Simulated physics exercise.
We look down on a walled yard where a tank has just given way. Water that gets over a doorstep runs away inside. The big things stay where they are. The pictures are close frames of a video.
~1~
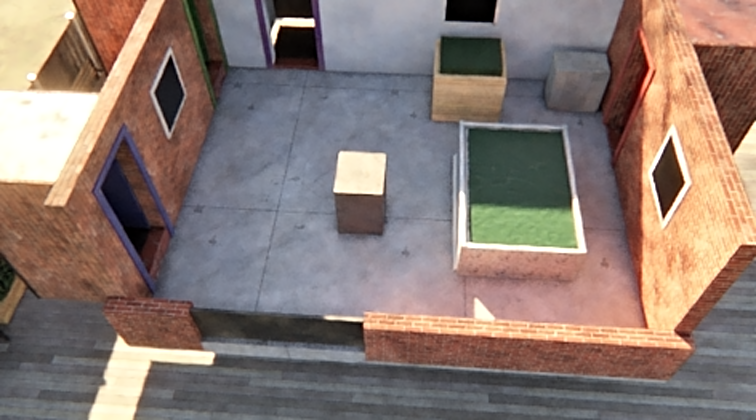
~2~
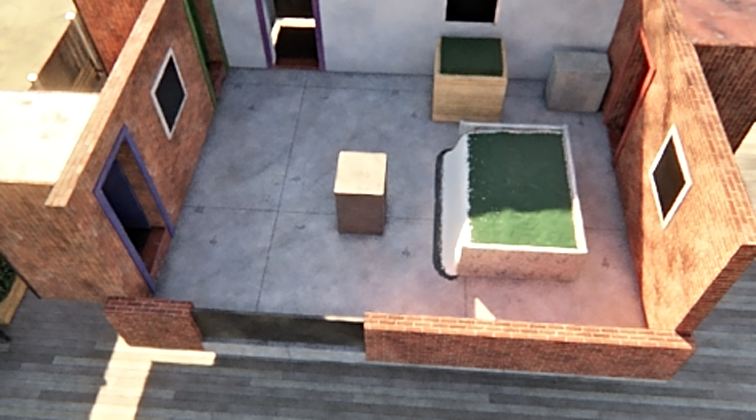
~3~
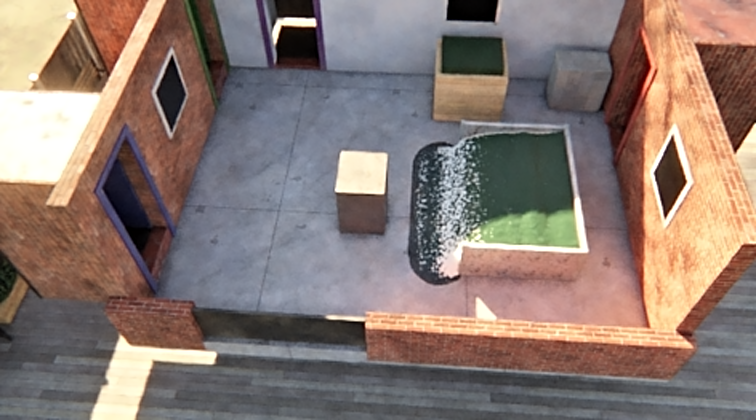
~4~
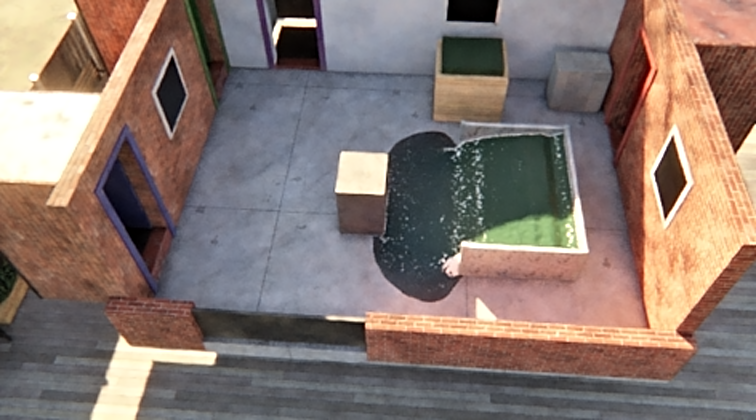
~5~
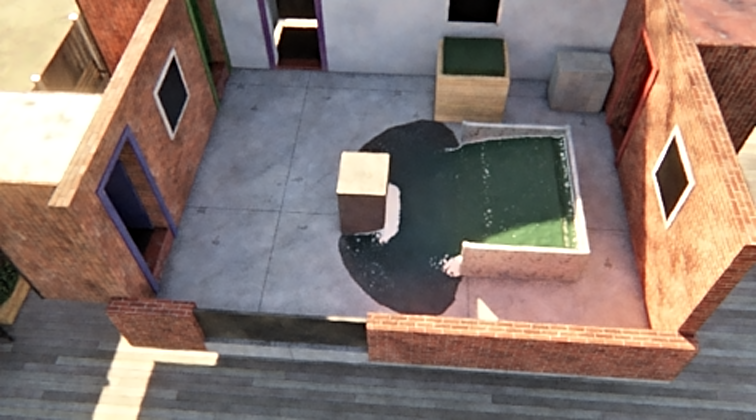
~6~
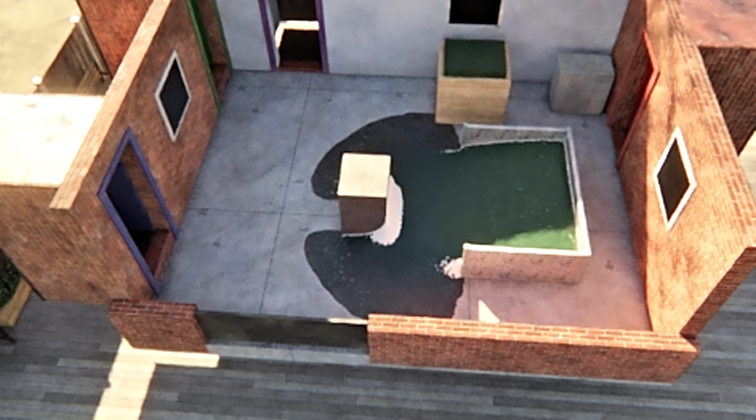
Dark green water pours from the left side of a rectangular tank in a walled yard, spreads leftward across the grey floor, reaches a square block, and flows around both sides of it as the tank's level drops.
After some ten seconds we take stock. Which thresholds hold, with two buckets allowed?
The blue door admits no more than that; the red door lets in a lot; the green door admits no more than that; the purple door lets in a lot.
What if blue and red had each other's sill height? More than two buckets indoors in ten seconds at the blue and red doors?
Blue is over, red is under.
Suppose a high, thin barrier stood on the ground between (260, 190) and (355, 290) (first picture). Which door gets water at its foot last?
It is the red one.
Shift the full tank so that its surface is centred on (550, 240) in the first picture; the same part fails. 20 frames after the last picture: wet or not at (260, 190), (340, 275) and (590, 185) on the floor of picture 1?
In turn: Flooded, under water, dry.
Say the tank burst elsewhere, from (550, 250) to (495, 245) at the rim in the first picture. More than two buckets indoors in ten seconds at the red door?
One by one: The red one goes over.
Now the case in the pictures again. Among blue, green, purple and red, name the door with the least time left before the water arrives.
That is the blue door.
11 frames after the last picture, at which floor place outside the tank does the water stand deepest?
I would point to (161, 325).
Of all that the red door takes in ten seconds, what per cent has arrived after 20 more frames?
Some 0 per cent.
A moment on, water covers 50 % of the floor; the blue door not reached, the red door not reached, the green door not reached, the purple door not reached.
Next, water covers 65 % of the floor; the blue door wet at the sill, nothing in, the red door not reached, the green door wet at the sill, nothing in, the purple door wet at the sill, nothing in.
Then, water covers 70 % of the floor; the blue door wet at the sill, nothing in, the red door not reached, the green door wet at the sill, nothing in, the purple door over two buckets in.
Later, water covers 85 % of the floor; the blue door wet at the sill, nothing in, the red door not reached, the green door wet at the sill, nothing in, the purple door over two buckets in.
In the end, water covers 100 % of the floor; the blue door wet at the sill, nothing in, the red door over two buckets in, the green door wet at the sill, nothing in, the purple door far over two buckets in.
